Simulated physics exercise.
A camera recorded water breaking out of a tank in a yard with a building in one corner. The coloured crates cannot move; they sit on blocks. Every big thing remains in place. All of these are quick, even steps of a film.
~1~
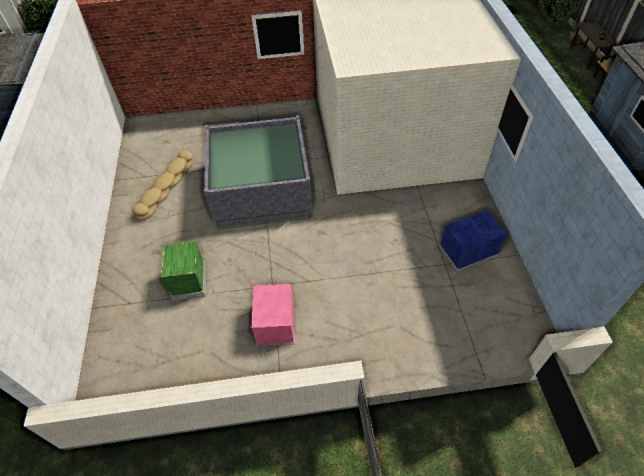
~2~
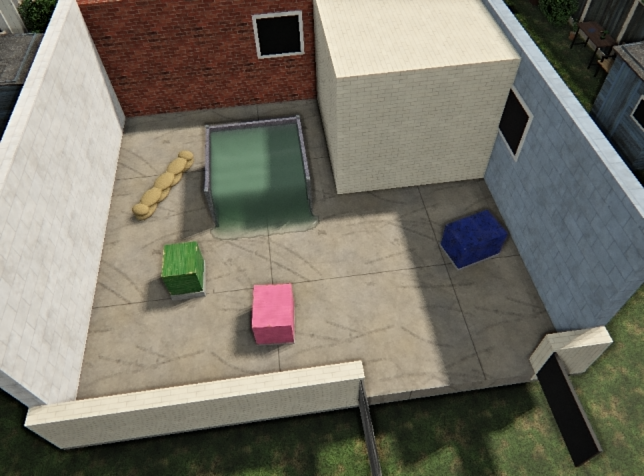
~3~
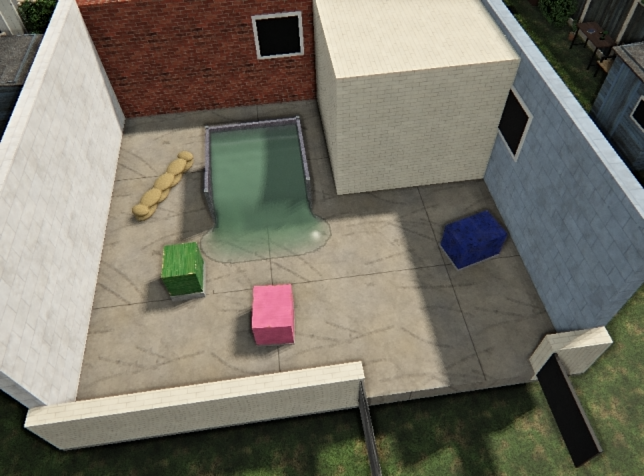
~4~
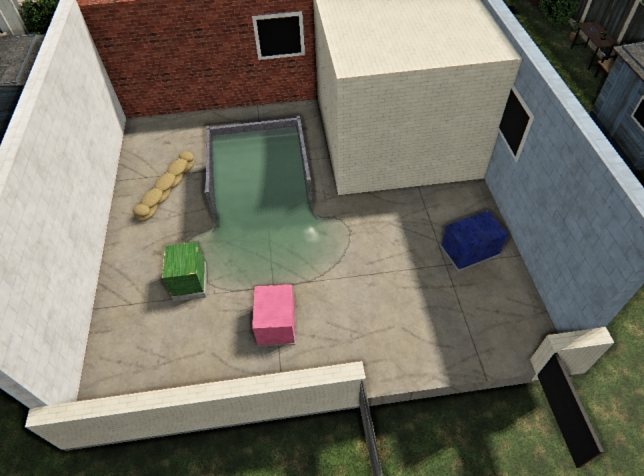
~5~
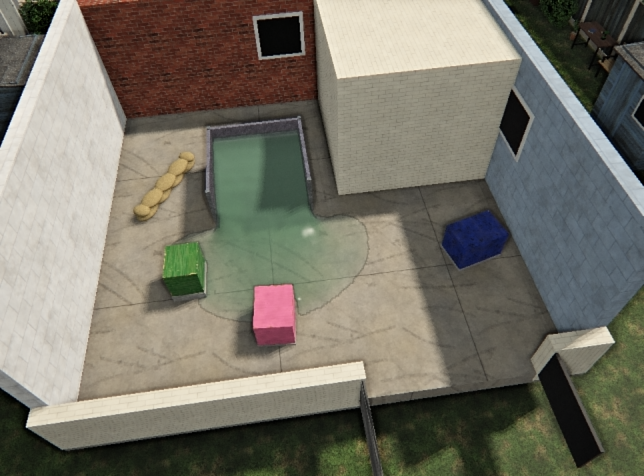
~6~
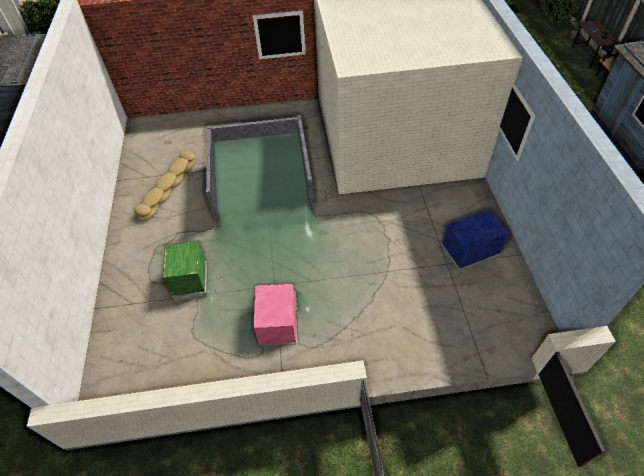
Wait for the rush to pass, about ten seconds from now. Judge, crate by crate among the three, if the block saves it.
In order: The blue crate is within reach of the water; the green crate is within reach of the water; the pink crate is within reach of the water.
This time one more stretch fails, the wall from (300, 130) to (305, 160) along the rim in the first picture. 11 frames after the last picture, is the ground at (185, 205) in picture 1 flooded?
At that spot: Parched.
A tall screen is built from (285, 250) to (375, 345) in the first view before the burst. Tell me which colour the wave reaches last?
I'd say the blue one comes last.
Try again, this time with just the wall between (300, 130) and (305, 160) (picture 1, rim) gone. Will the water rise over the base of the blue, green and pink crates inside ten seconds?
Blue is reached; green is not reached; pink is reached.
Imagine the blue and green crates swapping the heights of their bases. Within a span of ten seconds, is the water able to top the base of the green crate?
As for the green crate crate, it is drenched.
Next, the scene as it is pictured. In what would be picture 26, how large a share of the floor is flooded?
I reckon 55 per cent or so.
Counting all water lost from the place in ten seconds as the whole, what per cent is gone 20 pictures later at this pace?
About 55 per cent.
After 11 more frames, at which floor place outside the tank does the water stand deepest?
Near (76, 422).
A moment on, water covers 40 % of the floor; the blue crate not reached, the green crate water round its plinth, the pink crate water round its plinth.
Next, water covers 50 % of the floor; the blue crate water round its plinth, the green crate water round its plinth, the pink crate water round its plinth.
Then, water covers 55 % of the floor; the blue crate water round its plinth, the green crate water round its plinth, the pink crate water round its plinth.
Later, water covers 80 % of the floor; the blue crate water round its plinth, the green crate water round its plinth, the pink crate water round its plinth.
In the end, water covers 95 % of the floor; the blue crate was topped, the green crate was topped, the pink crate was topped.
